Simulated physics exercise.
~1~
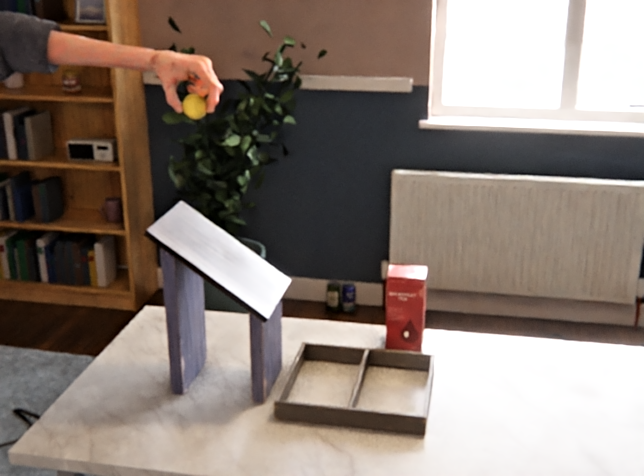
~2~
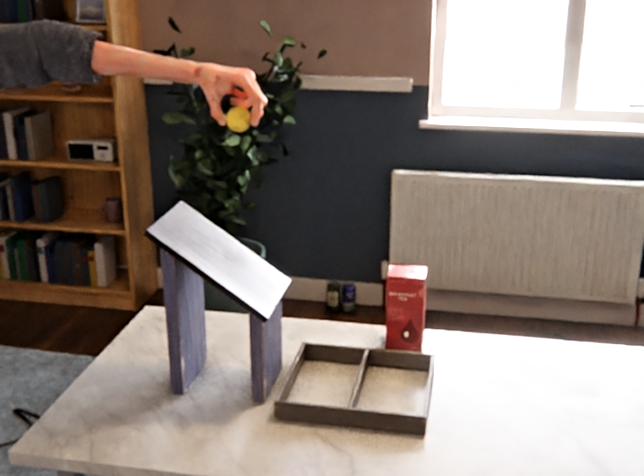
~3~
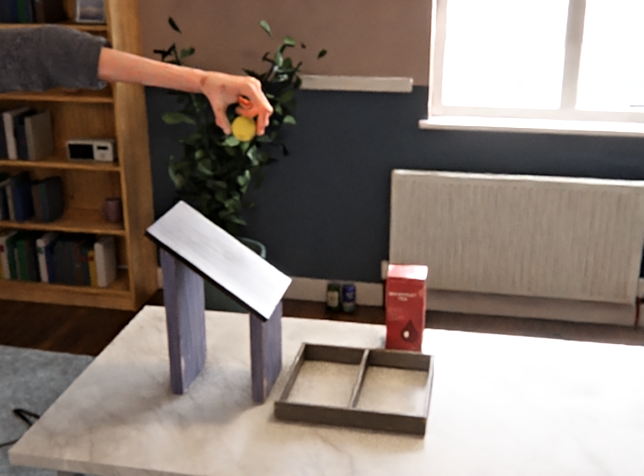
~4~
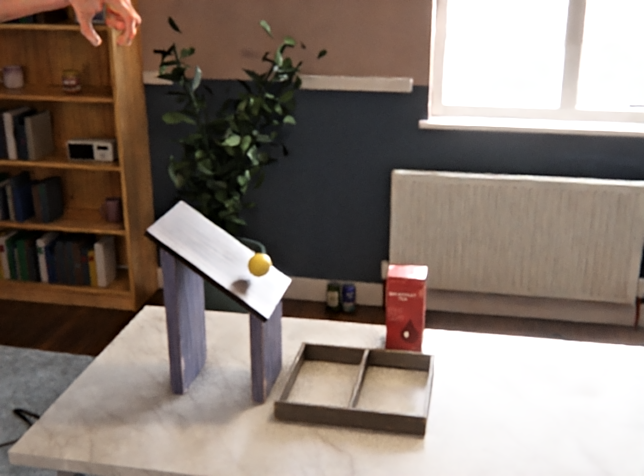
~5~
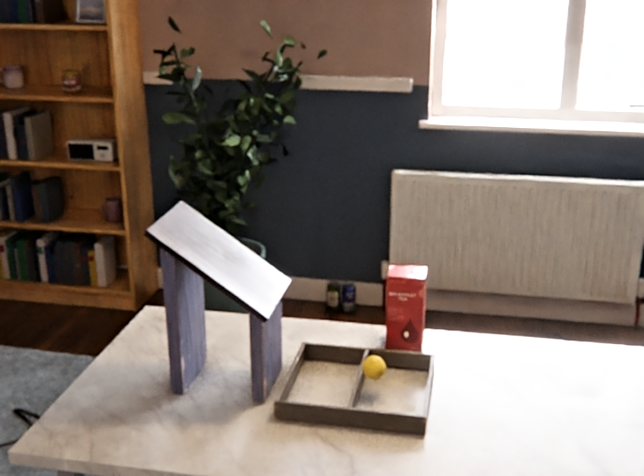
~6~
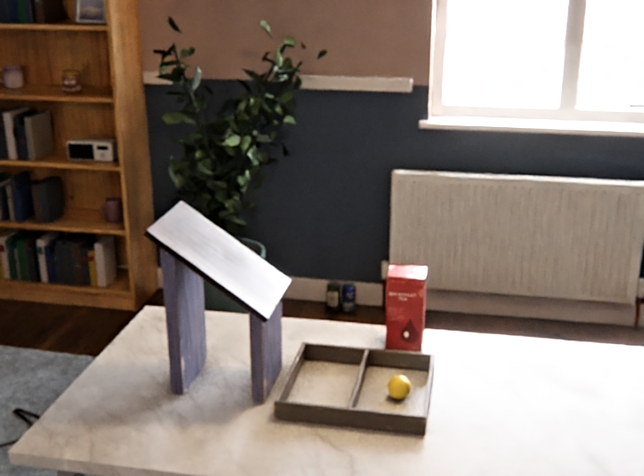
The clip opens on a pale tabletop holding a sloped board on two purplish supports, a low tray divided into two bays, and an upright red carton behind it. A hand reaches in from the upper left, holding a yellow lemon above the board. The hand carries the lemon to the right, then slightly lower. It lets go and draws back to the left as the lemon drops to the lower part of the slope. The lemon travels down and right into the tray, finishing in the farther bay, while the carton stays in place.
